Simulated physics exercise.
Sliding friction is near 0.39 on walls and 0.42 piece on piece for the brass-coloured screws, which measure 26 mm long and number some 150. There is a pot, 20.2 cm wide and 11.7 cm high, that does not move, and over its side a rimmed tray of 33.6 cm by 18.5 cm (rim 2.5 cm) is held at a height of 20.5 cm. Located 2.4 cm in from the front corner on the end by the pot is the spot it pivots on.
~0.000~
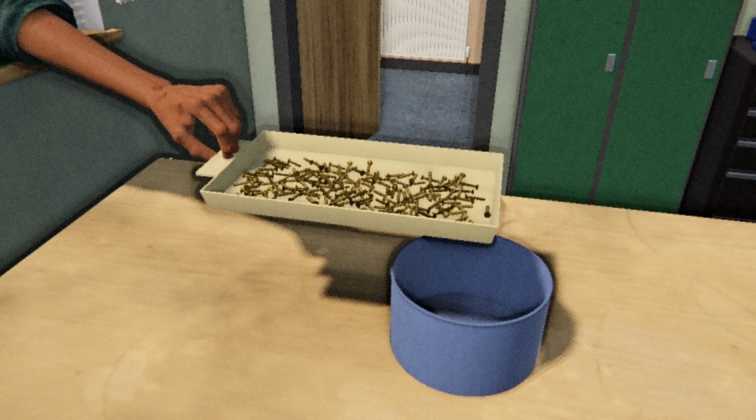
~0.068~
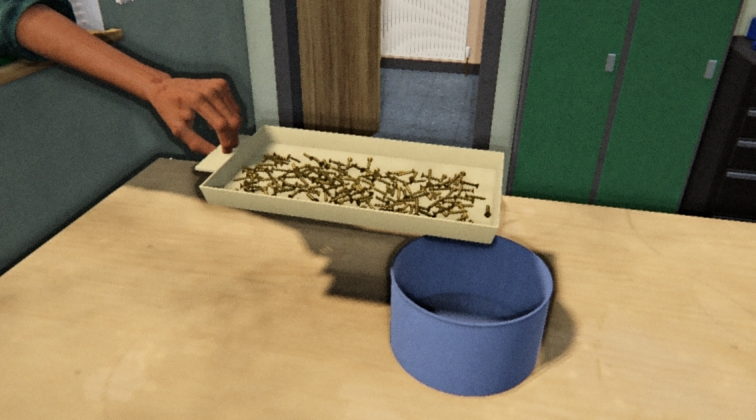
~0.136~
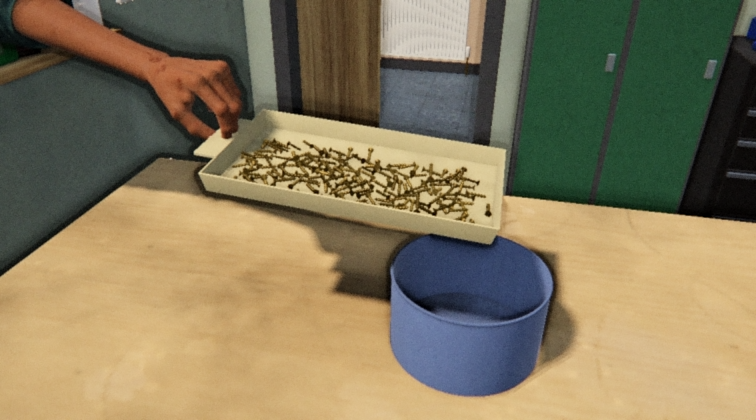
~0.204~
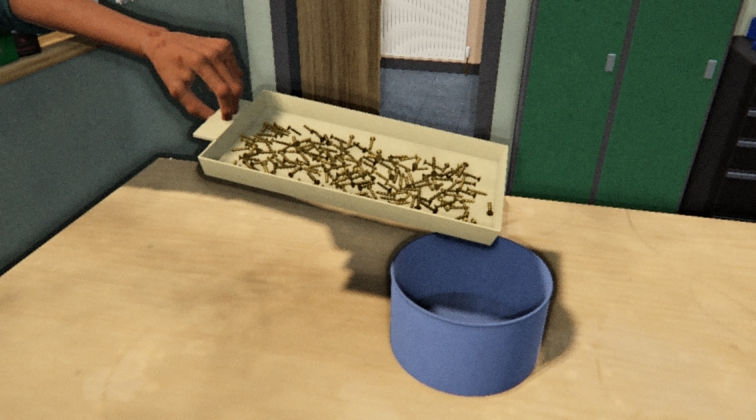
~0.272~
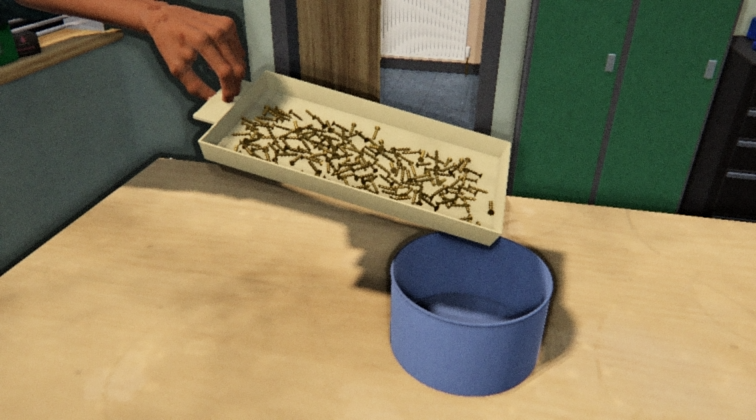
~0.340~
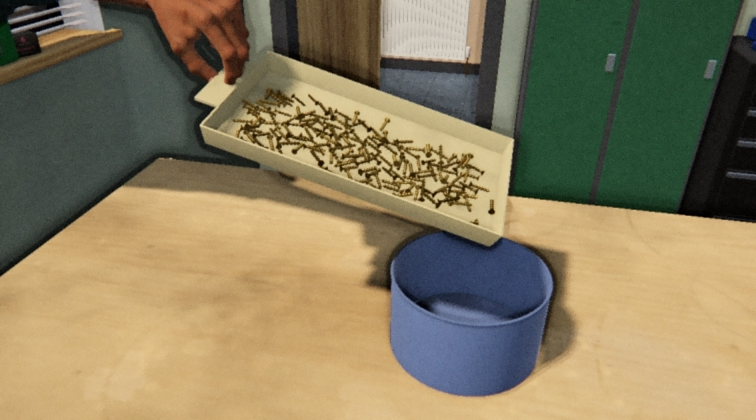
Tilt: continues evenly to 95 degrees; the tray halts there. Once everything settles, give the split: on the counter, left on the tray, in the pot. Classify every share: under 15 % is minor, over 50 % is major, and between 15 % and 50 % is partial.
Counter: Major, tray: Minor, pot: Partial.
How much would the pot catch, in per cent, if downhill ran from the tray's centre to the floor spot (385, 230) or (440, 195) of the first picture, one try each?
I'd put it at about 25 per cent for the first tilt and about 65 per cent for the second.
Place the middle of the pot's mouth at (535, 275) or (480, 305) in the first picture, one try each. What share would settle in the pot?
I'd say close to 55 percent for the first spot and 100 percent for the second.
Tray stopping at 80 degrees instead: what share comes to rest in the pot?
You'd end up with some 35 % in the pot.
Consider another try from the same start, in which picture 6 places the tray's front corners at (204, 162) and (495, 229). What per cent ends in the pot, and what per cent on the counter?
Split: Pot = 30, counter = 70.
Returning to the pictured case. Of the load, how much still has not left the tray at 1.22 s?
Around 60 percent.
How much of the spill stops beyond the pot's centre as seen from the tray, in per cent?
That comes to roughly 100 percent.
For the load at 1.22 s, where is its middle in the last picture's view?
Approx. (516, 246).
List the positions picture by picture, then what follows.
In the first picture, tray tilt 0 degrees, front corners at (207, 190) and (493, 224); middle of the pieces at (361, 191); pot at (471, 272).
In the second picture, tray tilt 1 degrees, front corners at (206, 185) and (493, 224); middle of the pieces at (361, 188).
In the third picture, tray tilt 5 degrees, front corners at (205, 172) and (494, 225), lowest corner right front; middle of the pieces at (362, 180).
In the fourth picture, tray tilt 10 degrees, front corners at (205, 156) and (496, 227), lowest corner right front; middle of the pieces at (363, 171).
In the fifth picture, tray tilt 14 degrees, front corners at (206, 140) and (497, 229), lowest corner right front; middle of the pieces at (365, 162).
In the sixth picture, tray tilt 19 degrees, front corners at (207, 125) and (498, 231), lowest corner right front; middle of the pieces at (367, 153); pot at (471, 272). Its pace works out near 70 degrees a second.
After 0.87 s, tilt 55 degrees; the tray holds 100 %, the pot 0 %.
After 1.22 s, tilt 79 degrees; the tray holds 60 %, the pot 5 %.
After 1.67 s, tilt 95 degrees; the tray holds 0 %, the pot 35 %.
In the end, at 2.9 s, counter 65 %, tray 0 %, pot 35 %.
